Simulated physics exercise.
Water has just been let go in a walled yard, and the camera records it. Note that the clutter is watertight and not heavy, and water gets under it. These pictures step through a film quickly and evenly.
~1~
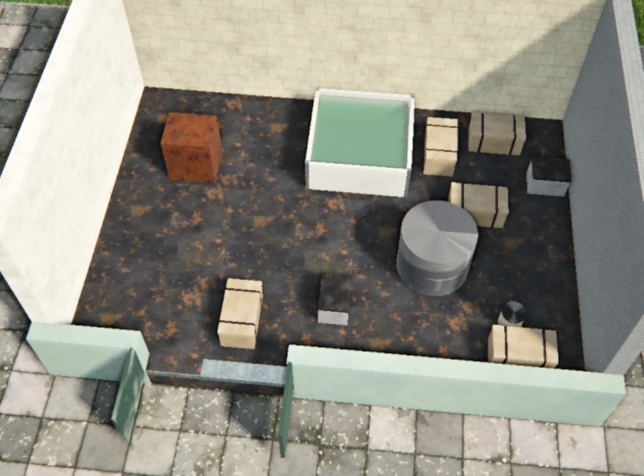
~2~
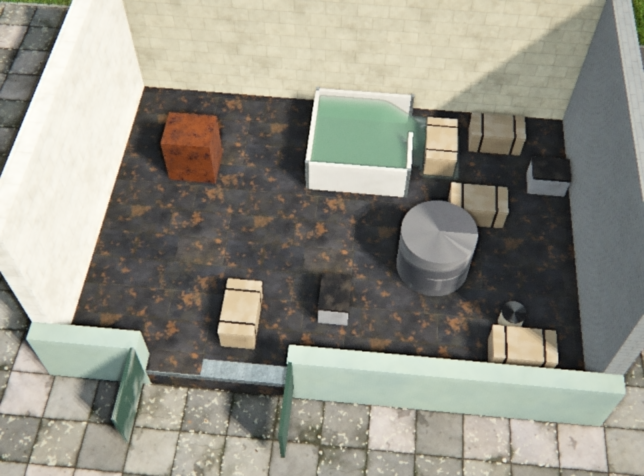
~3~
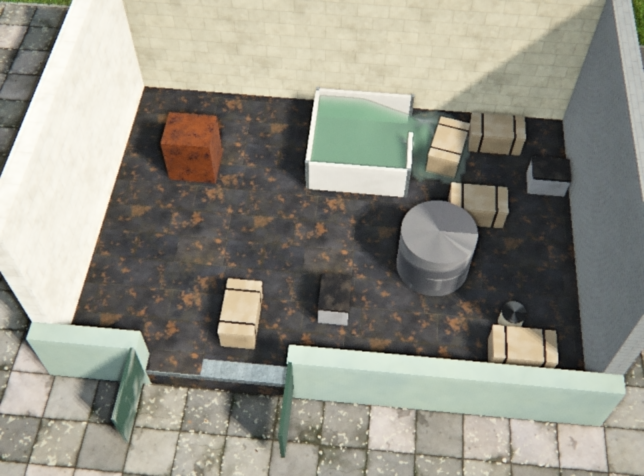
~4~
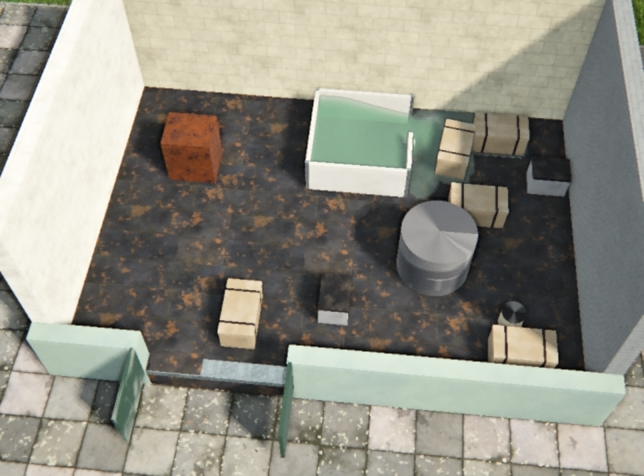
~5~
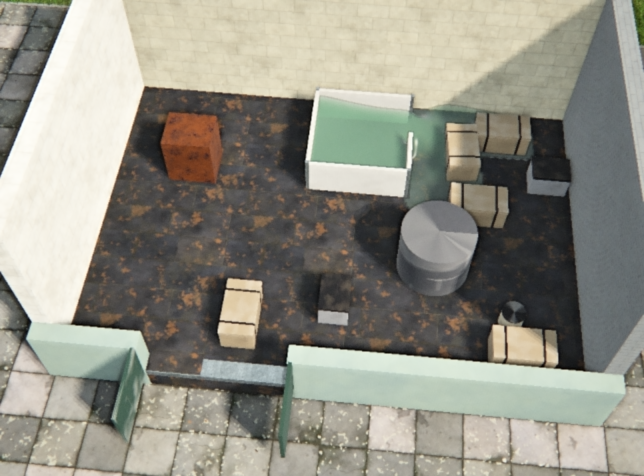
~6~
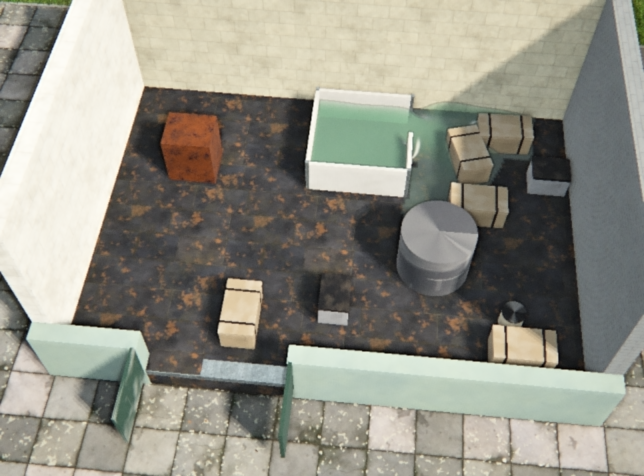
Green water pours out through the white tank's right side and pushes two strapped trunks rightward.
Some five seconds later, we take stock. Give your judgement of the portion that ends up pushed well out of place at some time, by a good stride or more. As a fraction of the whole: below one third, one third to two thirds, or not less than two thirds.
The fraction is one third to two thirds.
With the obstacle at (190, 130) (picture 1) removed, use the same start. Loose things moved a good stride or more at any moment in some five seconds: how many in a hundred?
It comes out close to 50 percent.
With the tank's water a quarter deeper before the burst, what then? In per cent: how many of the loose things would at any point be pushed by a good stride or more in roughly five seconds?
Share: Close to 60 %.
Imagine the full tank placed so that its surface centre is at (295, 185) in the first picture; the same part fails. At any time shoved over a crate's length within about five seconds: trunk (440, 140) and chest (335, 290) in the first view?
Result, in listed order - reached that distance; stopped sooner.
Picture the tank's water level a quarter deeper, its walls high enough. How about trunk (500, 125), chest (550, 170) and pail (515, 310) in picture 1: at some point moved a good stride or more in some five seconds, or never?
Per item, in order: Cleared the mark; cleared the mark; cleared the mark.
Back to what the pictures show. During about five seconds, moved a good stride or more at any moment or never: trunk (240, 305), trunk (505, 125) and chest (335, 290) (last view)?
As listed: Falls short, travels that far and falls short.
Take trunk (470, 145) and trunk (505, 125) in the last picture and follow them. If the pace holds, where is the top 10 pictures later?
They end up at about pixels (510, 184) and (546, 146).
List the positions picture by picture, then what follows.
In the first frame, a trunk at (442, 138) rests on the ground; a trunk at (498, 125), on the bottom; 0 of 8 have shifted.
In the second frame, a trunk at (442, 138), on the bottom; a trunk at (498, 125) rests on the ground; 0 of 8 have shifted.
In the third frame, a trunk at (449, 139), on the bottom, close to its start; a trunk at (498, 125), on the bottom; 1 of 8 have shifted.
In the fourth frame, a trunk at (457, 141) rests on the ground, close to its start; a trunk at (502, 125) rests on the ground, close to its start; 2 of 8 have shifted.
In the fifth frame, a trunk at (463, 144), on the bottom, a stride from its start; a trunk at (504, 125) rests on the ground, close to its start; 2 of 8 have shifted.
In the sixth frame, a trunk at (470, 147), on the bottom, a stride from its start; a trunk at (506, 126), on the bottom, close to its start; 2 of 8 have shifted.
A moment on, 1 of 8 are well off their spots; 0 afloat.
Next, 2 of 8 are well off their spots; 2 afloat.
Later, 3 of 8 are well off their spots; 3 afloat.
In the end, 4 of 8 are well off their spots, and 4 have been at some point; 2 afloat.
